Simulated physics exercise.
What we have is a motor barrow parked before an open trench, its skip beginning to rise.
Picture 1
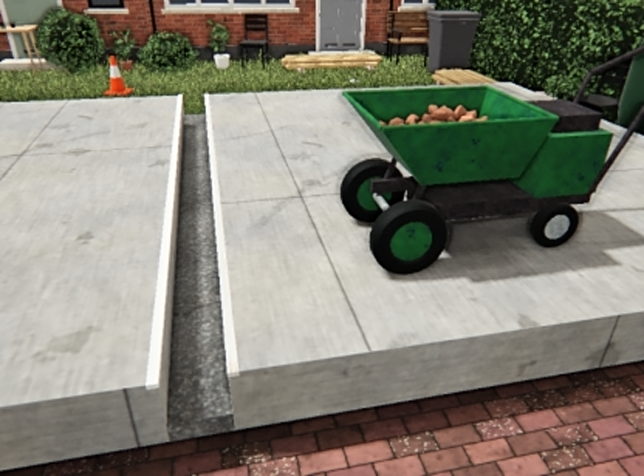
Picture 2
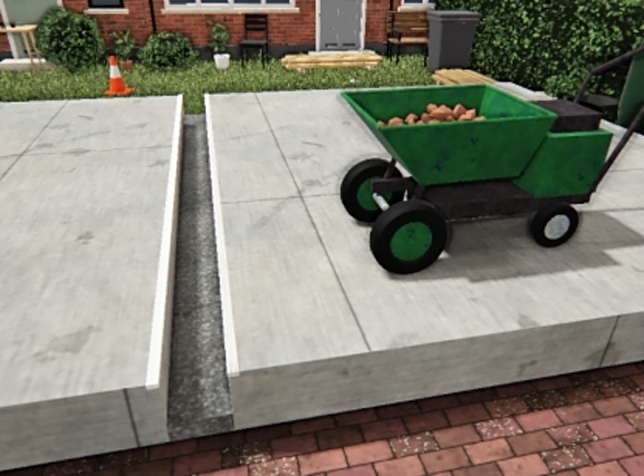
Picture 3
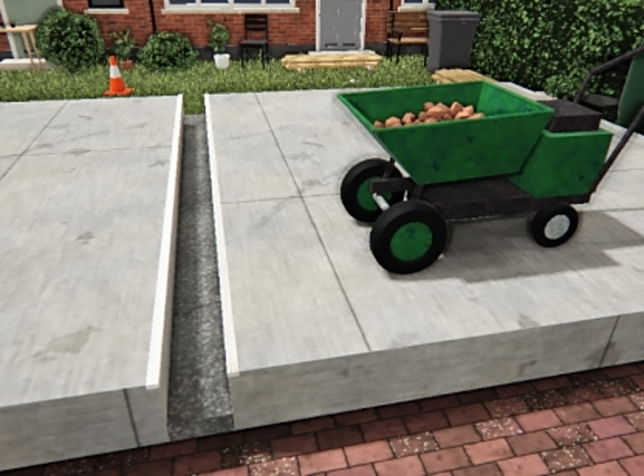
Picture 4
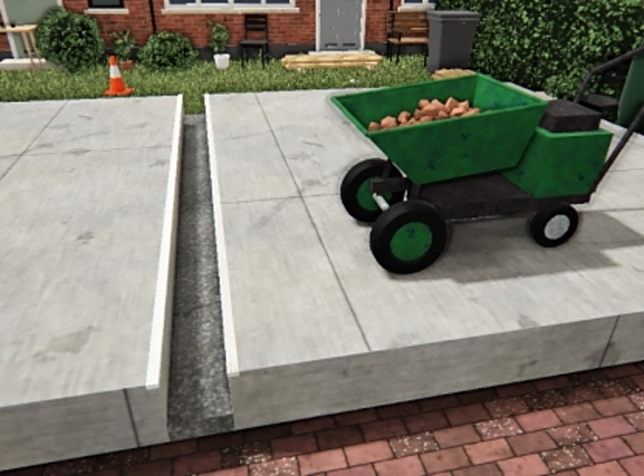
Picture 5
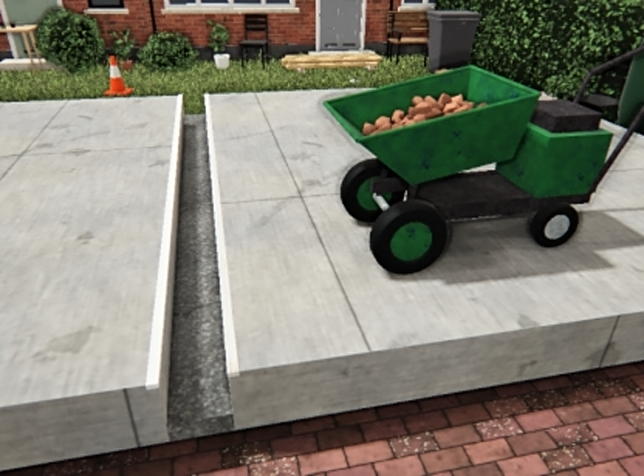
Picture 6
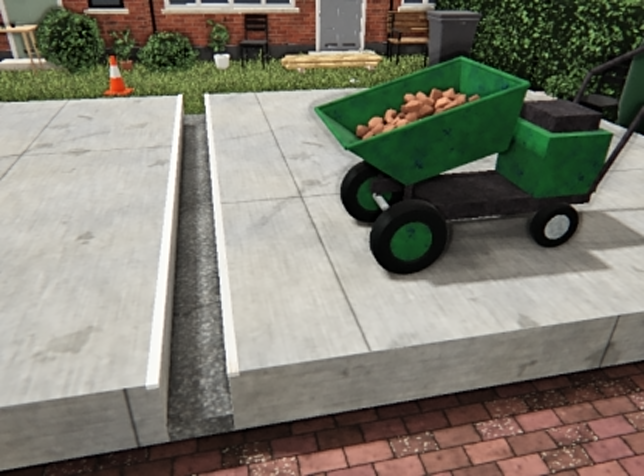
At first, a green motor barrow loaded with lumps of rubble stands on pale concrete to the right of a narrow open trench, its skip level. The skip then begins to tilt, its lip dipping toward the left as its back rises, until it is clearly slanted, while the wheels stay put.
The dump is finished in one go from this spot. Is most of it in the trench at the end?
Between the edges lies under half of the load.
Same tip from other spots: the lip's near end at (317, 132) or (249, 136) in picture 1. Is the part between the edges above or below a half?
The first try: Above a half. The second: Below a half.
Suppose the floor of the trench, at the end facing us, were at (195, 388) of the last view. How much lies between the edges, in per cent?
It comes to 30 per cent or so.
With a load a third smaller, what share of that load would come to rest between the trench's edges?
It comes to 30 per cent or so.
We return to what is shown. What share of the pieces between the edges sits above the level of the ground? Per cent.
Some 0 per cent.
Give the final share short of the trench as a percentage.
Roughly 45 in a hundred.
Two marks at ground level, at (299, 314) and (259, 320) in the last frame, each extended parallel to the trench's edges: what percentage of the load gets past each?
Near 70 % and 50 %.
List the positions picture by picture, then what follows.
The first frame shows lip of the skip near (382, 129), level; top of the load near (449, 127), lumps of rubble; first edge of the trench near (228, 323); far edge near (157, 332), the trench under half as wide as the skip, and about as deep as wide.
The second frame shows lip of the skip near (381, 129), level; top of the load near (463, 129).
The third frame shows lip of the skip near (376, 132), tipped barely; top of the load near (460, 127).
The fourth frame shows lip of the skip near (368, 135), tipped a little; top of the load near (469, 128).
The fifth frame shows lip of the skip near (358, 141), tipped a little; top of the load near (464, 116).
The sixth frame shows lip of the skip near (347, 148), tipped clearly; top of the load near (444, 106); first edge of the trench near (228, 323); far edge near (157, 332).
Shortly afterwards, skip tipped steeply; the whole lot in the skip.
Next, skip tipped right over; the bulk in the skip; a little short of the trench; only a few in or heaped over the trench; only a few falling.
Some moments later, skip tipped right over; near a quarter in the skip; near half short of the trench; near a quarter in or heaped over the trench.
In the end, skip tipped right over; near a quarter in the skip; near half short of the trench; near a third in or heaped over the trench; none at all beyond it.
